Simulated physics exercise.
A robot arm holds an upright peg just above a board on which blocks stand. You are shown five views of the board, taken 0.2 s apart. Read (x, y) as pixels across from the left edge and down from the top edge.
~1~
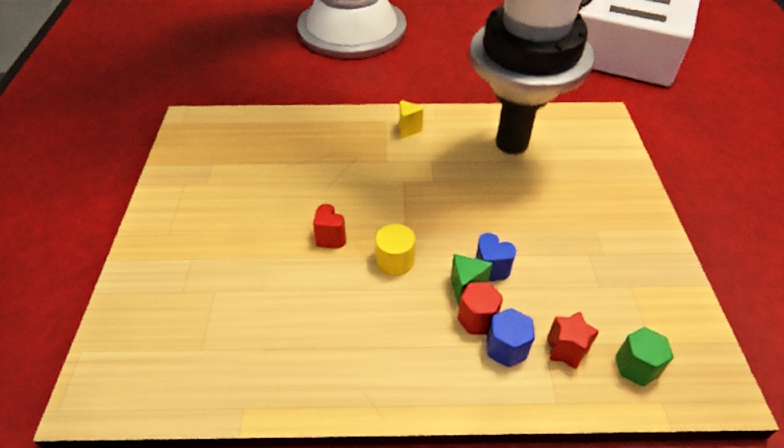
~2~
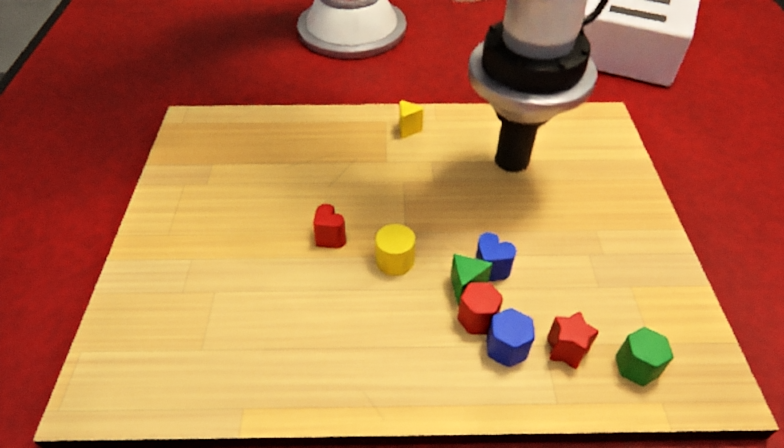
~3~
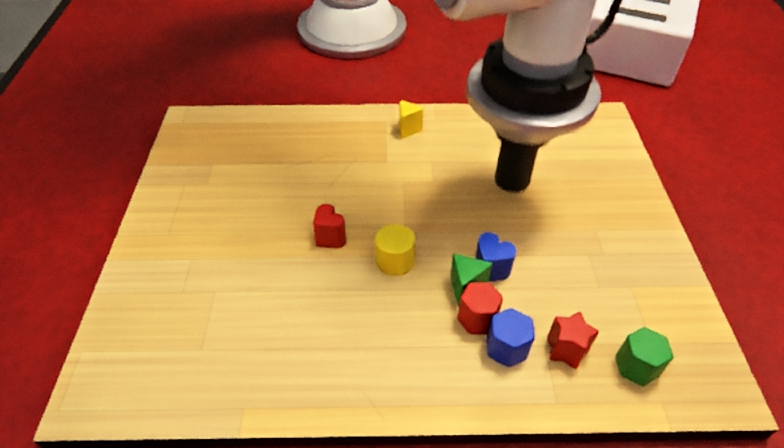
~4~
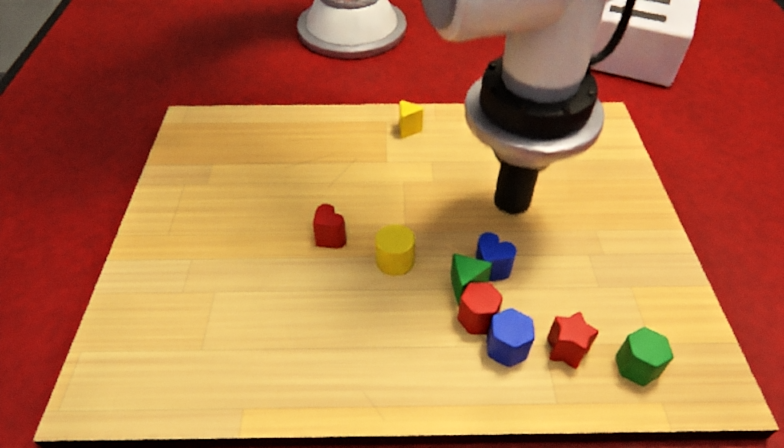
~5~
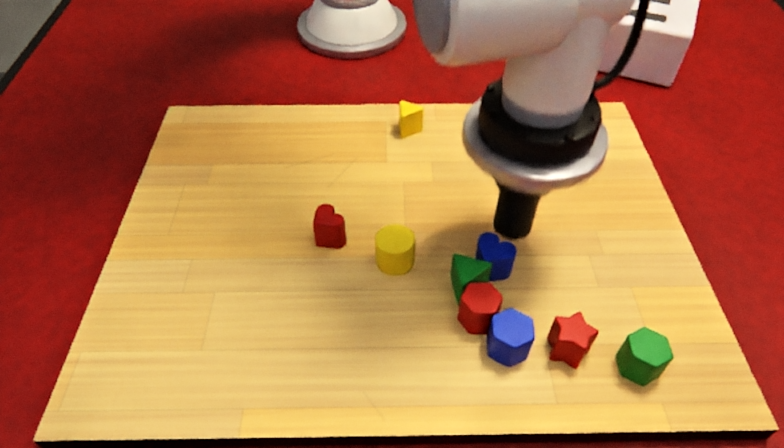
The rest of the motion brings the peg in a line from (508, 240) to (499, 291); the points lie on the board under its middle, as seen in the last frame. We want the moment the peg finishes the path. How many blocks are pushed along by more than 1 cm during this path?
I count three at least.
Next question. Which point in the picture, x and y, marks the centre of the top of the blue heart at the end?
It will end up at (473, 278).
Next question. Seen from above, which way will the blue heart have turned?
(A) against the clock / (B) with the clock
Answer: B.
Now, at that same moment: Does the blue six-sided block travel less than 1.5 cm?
Yes, it checks out.
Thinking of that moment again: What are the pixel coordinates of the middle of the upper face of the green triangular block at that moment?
The answer is (438, 284).
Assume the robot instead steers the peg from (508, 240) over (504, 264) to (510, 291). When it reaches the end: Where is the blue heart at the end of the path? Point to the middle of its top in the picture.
Pixel (484, 278).
What follows on the original path. Halfway along, peg at (507, 251); green triangular block at (461, 275), turned 35° clockwise; red six-sided block at (480, 300); blue heart at (491, 263).
At the end, peg at (503, 277); green triangular block at (438, 284), turned 40° clockwise; red six-sided block at (472, 309), turned 40° anticlockwise; blue heart at (473, 278), turned 35° clockwise; blue six-sided block in place.
